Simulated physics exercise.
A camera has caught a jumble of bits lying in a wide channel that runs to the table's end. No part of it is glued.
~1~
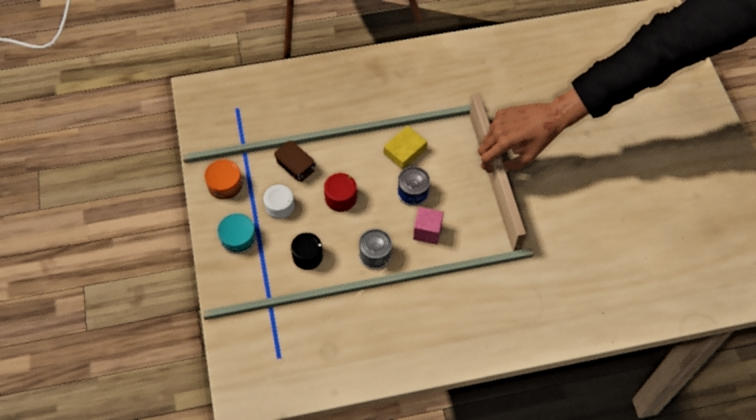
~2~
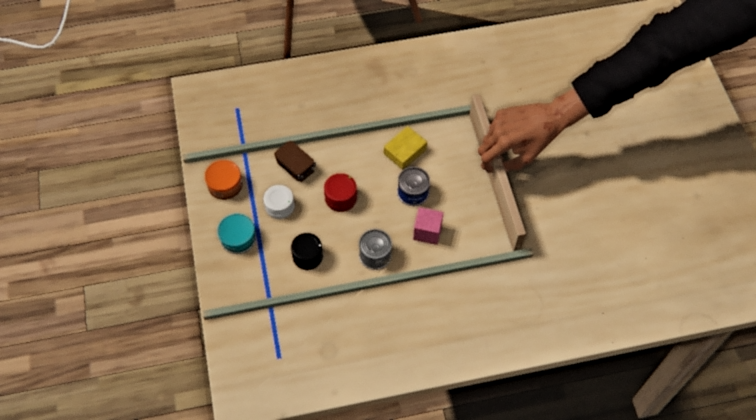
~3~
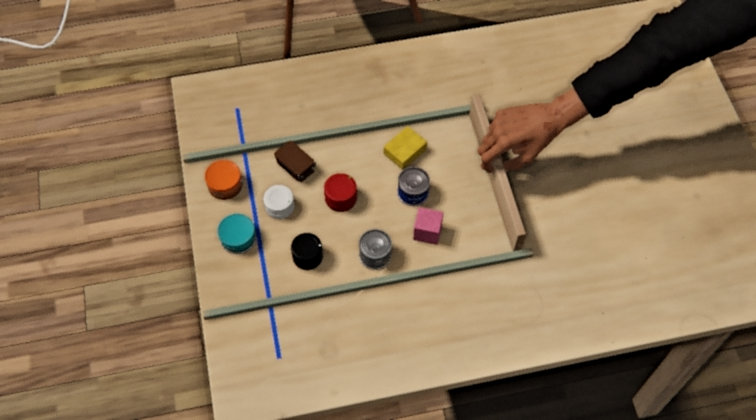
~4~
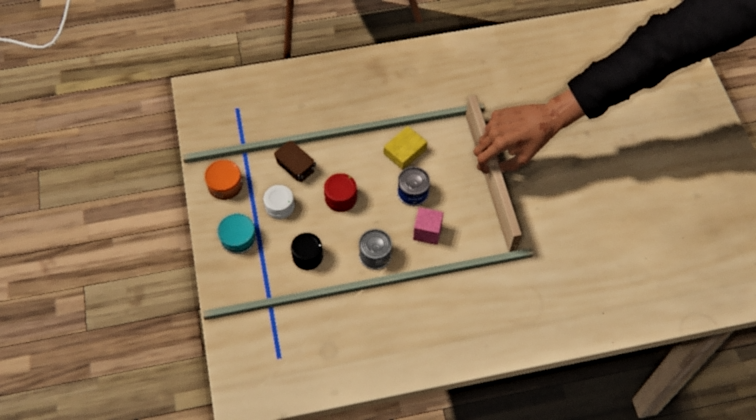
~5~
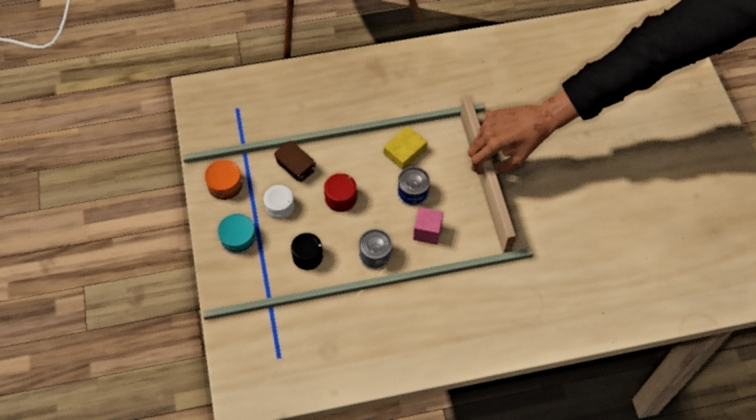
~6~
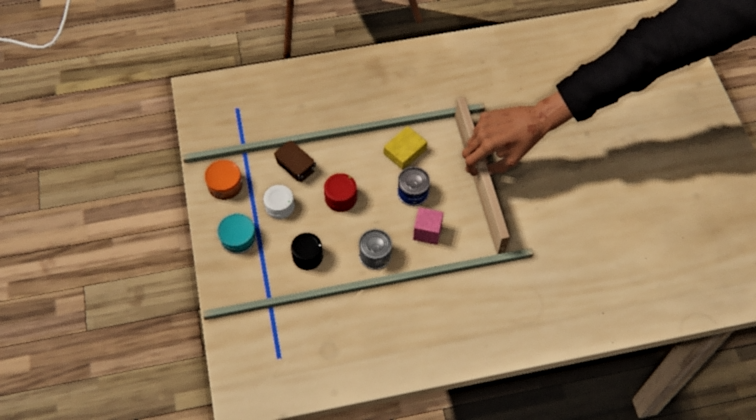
The footage shows a hand holding a wooden board at the right of a channel of scattered small objects on a table, then sliding it slightly left, while the tubs, lids, tins and blocks stay where they are.
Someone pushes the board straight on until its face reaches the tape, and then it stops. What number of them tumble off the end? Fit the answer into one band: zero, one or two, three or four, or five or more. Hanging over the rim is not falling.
I would say one or two.
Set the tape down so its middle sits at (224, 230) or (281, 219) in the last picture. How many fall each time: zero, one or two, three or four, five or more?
In turn: Five or more, then not one.
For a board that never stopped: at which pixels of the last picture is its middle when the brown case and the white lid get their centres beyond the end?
The middle is at (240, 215) when it's the brown case, and at (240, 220) when it's the white lid.
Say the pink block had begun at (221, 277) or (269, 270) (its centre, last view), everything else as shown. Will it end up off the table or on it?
One after the other: It keeps its spot; it keeps its spot.
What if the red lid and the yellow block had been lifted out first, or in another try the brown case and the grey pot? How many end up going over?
Tally per try: 0 / 0.
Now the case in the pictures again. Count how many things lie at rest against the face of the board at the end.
That makes 4.
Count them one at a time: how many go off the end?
The answer: 1 exactly.
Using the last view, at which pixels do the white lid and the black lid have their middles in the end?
Going in order, first (206, 206) and next (220, 260).
Early on, none off yet; orange tub at rest near (224, 180); turquoise tin at rest near (237, 234); white lid at rest near (279, 202).
Finally, the number that fall off is one or two; lost, orange tub.
